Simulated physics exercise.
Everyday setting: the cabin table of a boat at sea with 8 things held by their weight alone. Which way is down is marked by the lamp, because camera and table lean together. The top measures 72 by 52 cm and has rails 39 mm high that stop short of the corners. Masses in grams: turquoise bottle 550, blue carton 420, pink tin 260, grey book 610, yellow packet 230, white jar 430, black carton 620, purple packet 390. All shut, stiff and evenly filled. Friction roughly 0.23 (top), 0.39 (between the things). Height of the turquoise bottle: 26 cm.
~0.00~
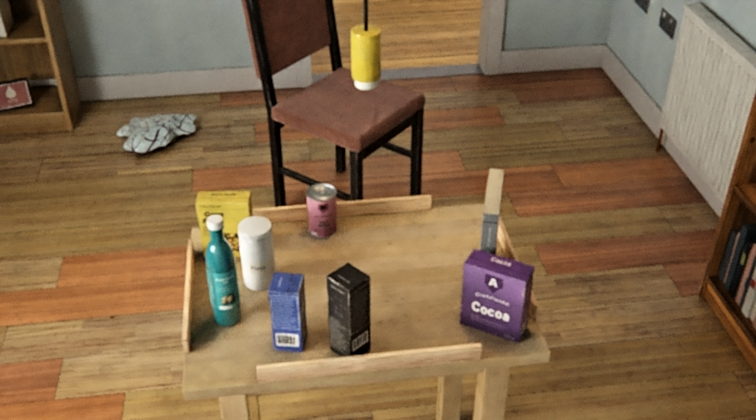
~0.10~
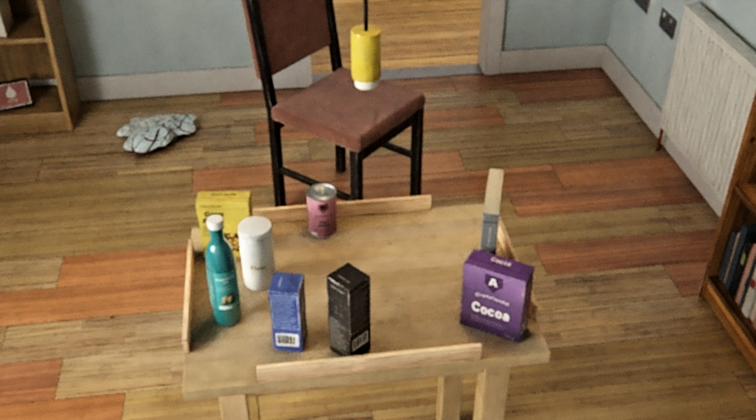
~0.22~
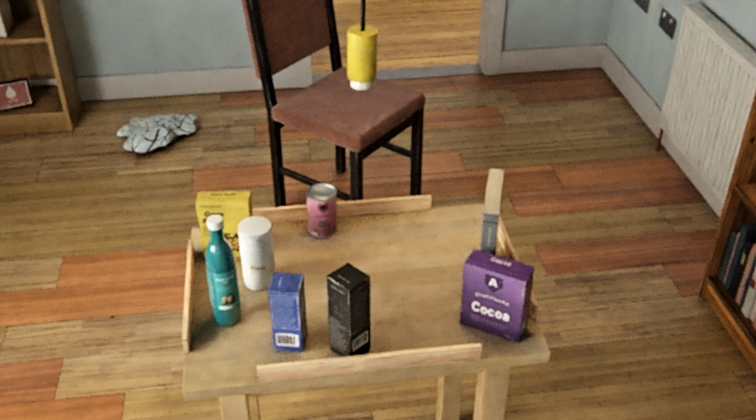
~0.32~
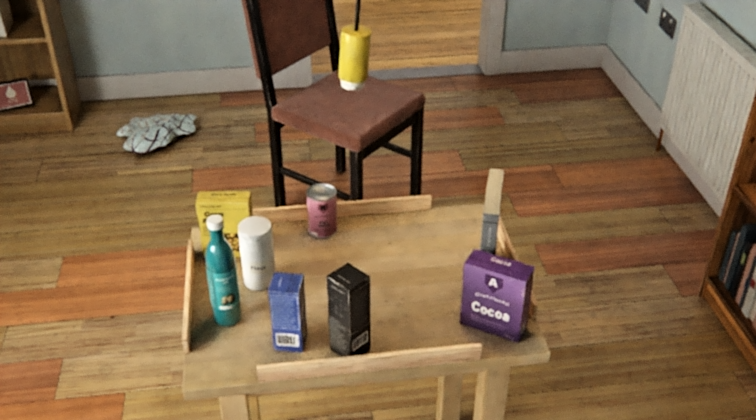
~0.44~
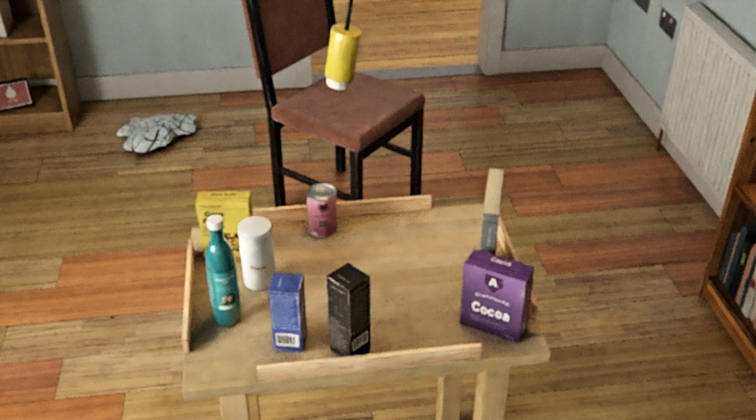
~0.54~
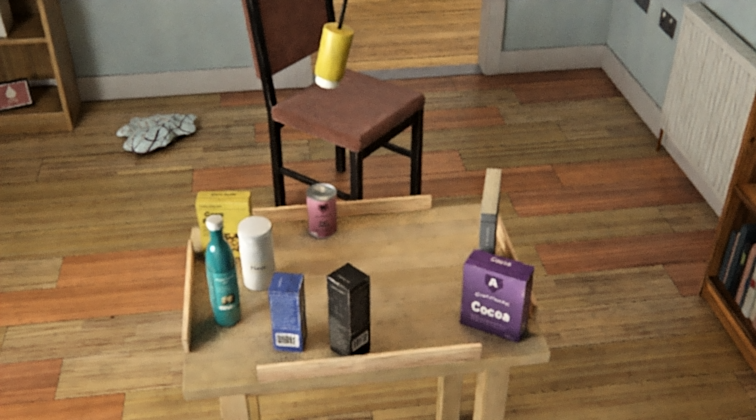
In a room, a hanging yellow cylinder swings left above a chair behind a cluttered table.
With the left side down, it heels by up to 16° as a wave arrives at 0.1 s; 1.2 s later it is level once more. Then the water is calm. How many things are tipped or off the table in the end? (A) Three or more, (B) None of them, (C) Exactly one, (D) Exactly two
The answer is C.
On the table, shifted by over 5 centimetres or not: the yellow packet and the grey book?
The yellow packet holds its spot; the grey book ends elsewhere.
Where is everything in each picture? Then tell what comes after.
Boat level; turquoise bottle (222, 270); blue carton (289, 313), in the first picture.
Boat level; yellow packet (227, 225); white jar (258, 254), in the second picture.
Floor tilted 2°, left side down; black carton (349, 314); purple packet (496, 296), in the third picture.
Floor tilted 5°, left side down; pink tin (322, 211); grey book (490, 237), in the fourth picture.
Floor tilted 10°, left side down; yellow packet (227, 225); white jar (258, 254), in the fifth picture.
Floor tilted 13°, left side down; turquoise bottle (222, 270); blue carton (289, 313), in the sixth picture.
After 0.84 s, floor tilted 14°, left side down; blue carton moved 2 cm near (278, 314); turquoise bottle moved 2 cm near (213, 271); grey book 50° off its base.
After 0.94 s, floor tilted 10°, left side down; blue carton moved 4 cm near (271, 315); turquoise bottle moved 3 cm near (207, 272); grey book on its side.
In the end (1.8 s), toppled on the table, grey book; the other 7 under 5 cm from the start. In the last view, turquoise bottle near (203, 272), blue carton near (266, 315).
